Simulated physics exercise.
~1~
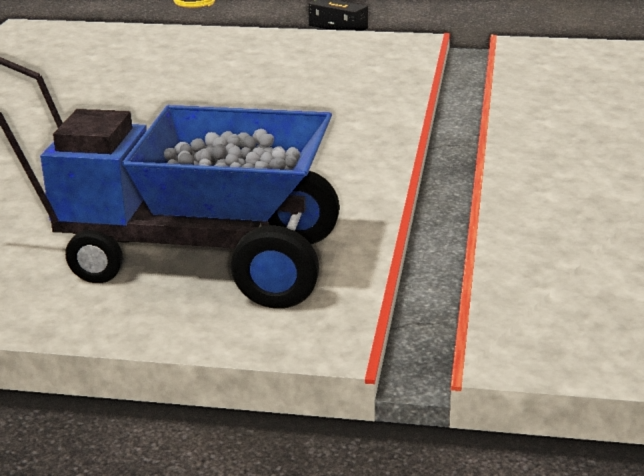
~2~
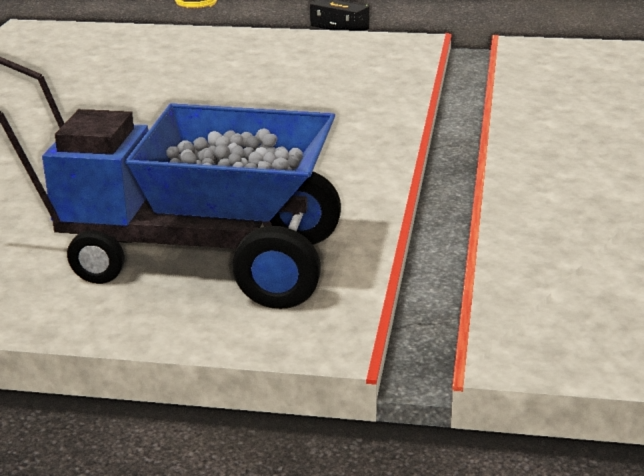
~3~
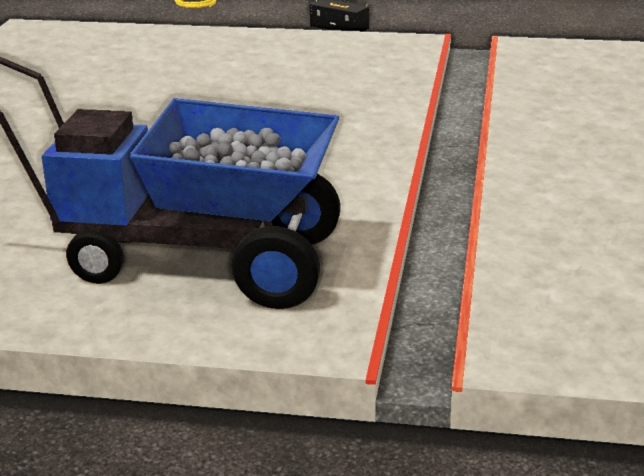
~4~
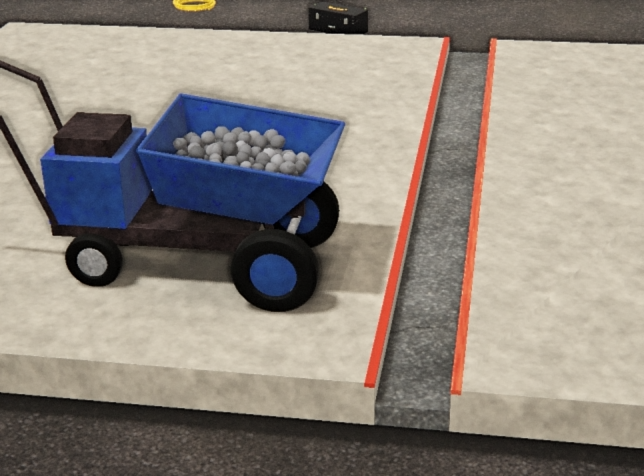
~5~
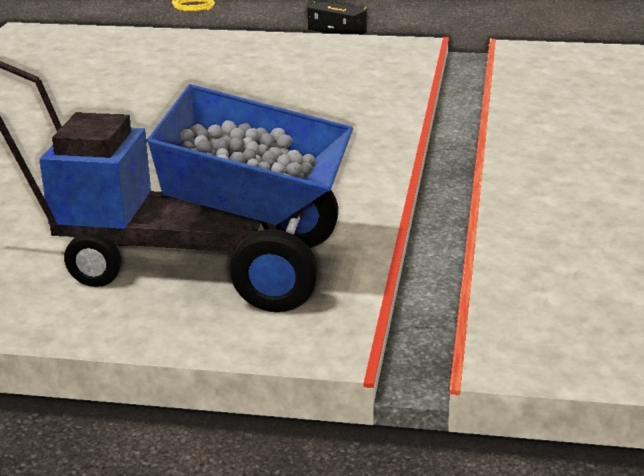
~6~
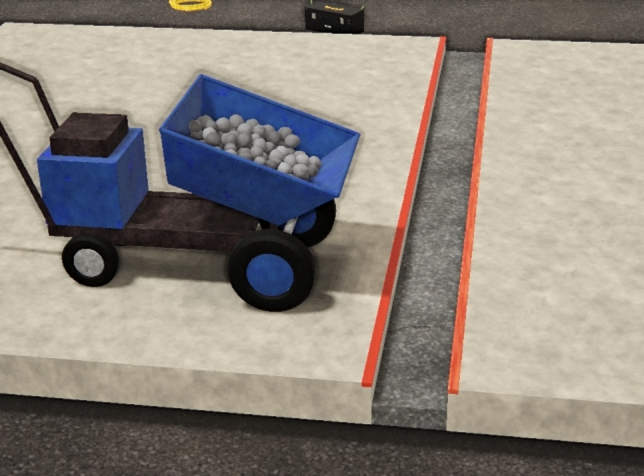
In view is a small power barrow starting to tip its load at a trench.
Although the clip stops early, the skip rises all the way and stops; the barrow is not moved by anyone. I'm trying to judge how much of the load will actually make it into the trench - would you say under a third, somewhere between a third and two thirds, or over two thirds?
I would say over two thirds.
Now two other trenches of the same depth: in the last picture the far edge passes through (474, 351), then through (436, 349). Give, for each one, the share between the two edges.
Roughly 100 per cent, then roughly 70 per cent.
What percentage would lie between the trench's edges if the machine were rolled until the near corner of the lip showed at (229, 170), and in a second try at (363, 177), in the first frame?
You'd get 30 in a hundred the first time and 30 in a hundred the second.
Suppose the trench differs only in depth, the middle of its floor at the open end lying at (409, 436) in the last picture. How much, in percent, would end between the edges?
It comes out near 100 percent.
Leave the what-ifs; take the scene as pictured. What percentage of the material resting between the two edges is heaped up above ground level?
About 20 per cent.
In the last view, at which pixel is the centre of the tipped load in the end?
Resting centre, last frame: Roughly (426, 289).
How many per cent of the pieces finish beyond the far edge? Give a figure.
About 5 %.
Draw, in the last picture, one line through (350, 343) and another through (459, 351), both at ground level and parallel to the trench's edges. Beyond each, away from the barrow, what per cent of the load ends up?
100 and 10 in a hundred.
Soon, skip tipped steeply; all in the skip.
A while on, skip tipped right over; about two thirds in the skip; about a third in or heaped over the trench; a stray few falling.
Towards the end, skip tipped right over; a stray few in the skip; nearly all in or heaped over the trench; a small part beyond it.
Finally, skip tipped right over; a stray few short of the trench; nearly all in or heaped over the trench; a small part beyond it.
